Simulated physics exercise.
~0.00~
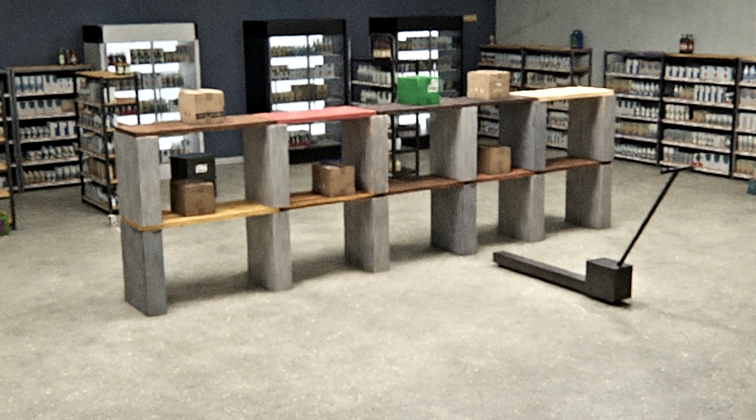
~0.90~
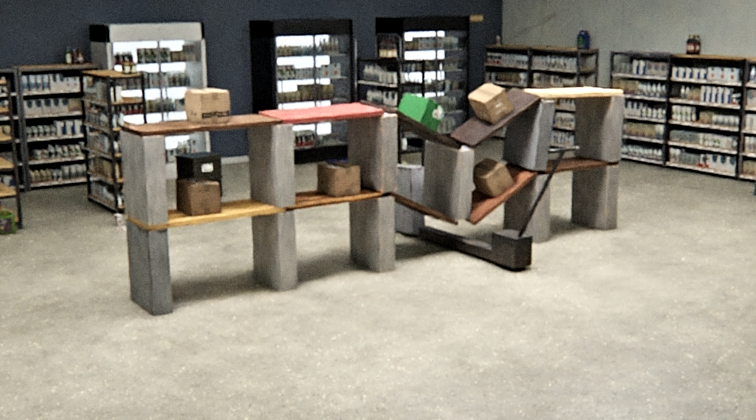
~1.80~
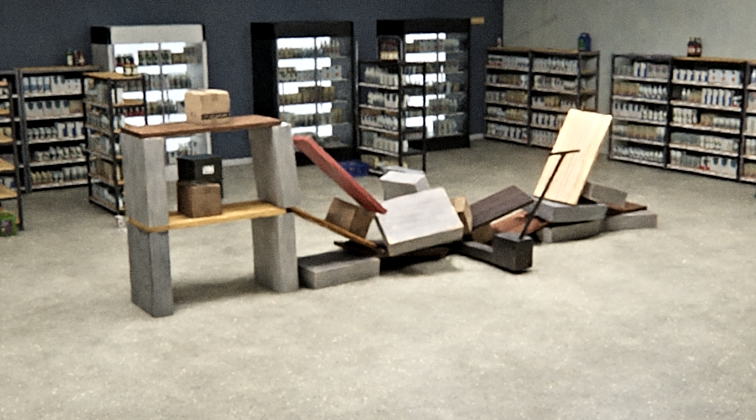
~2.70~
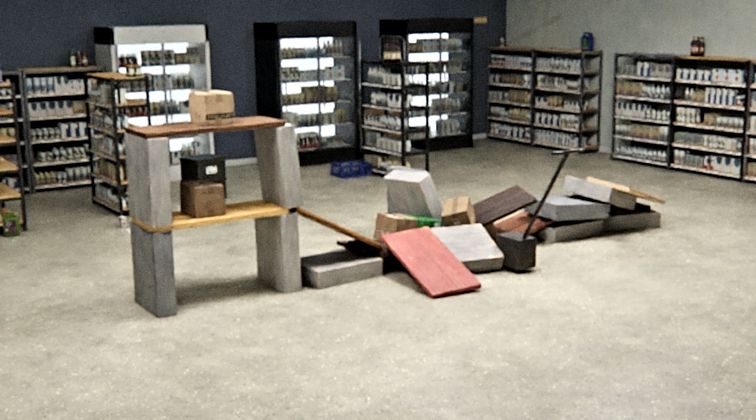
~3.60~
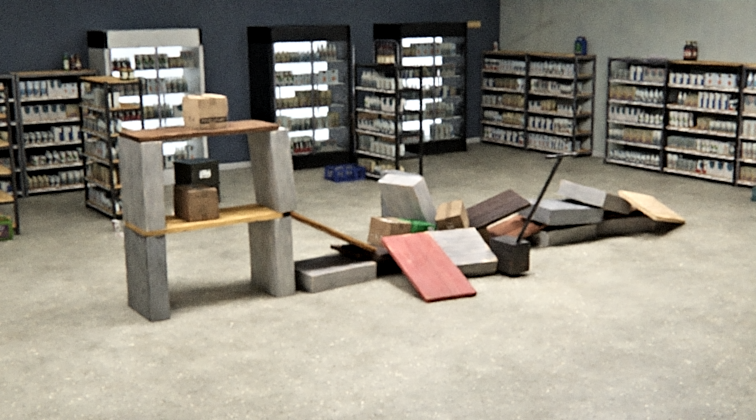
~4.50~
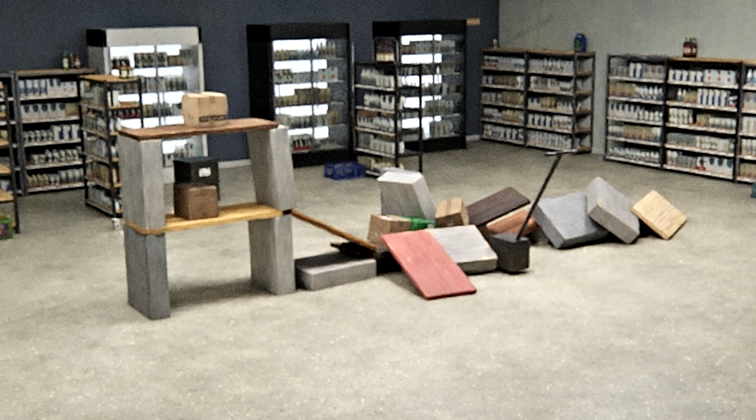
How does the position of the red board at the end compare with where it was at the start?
At the start the red board lies flat on the top tier, second from the left. By the end it has dropped farther right and lies slanted at the front of the fallen heap, with its lower end towards the floor.
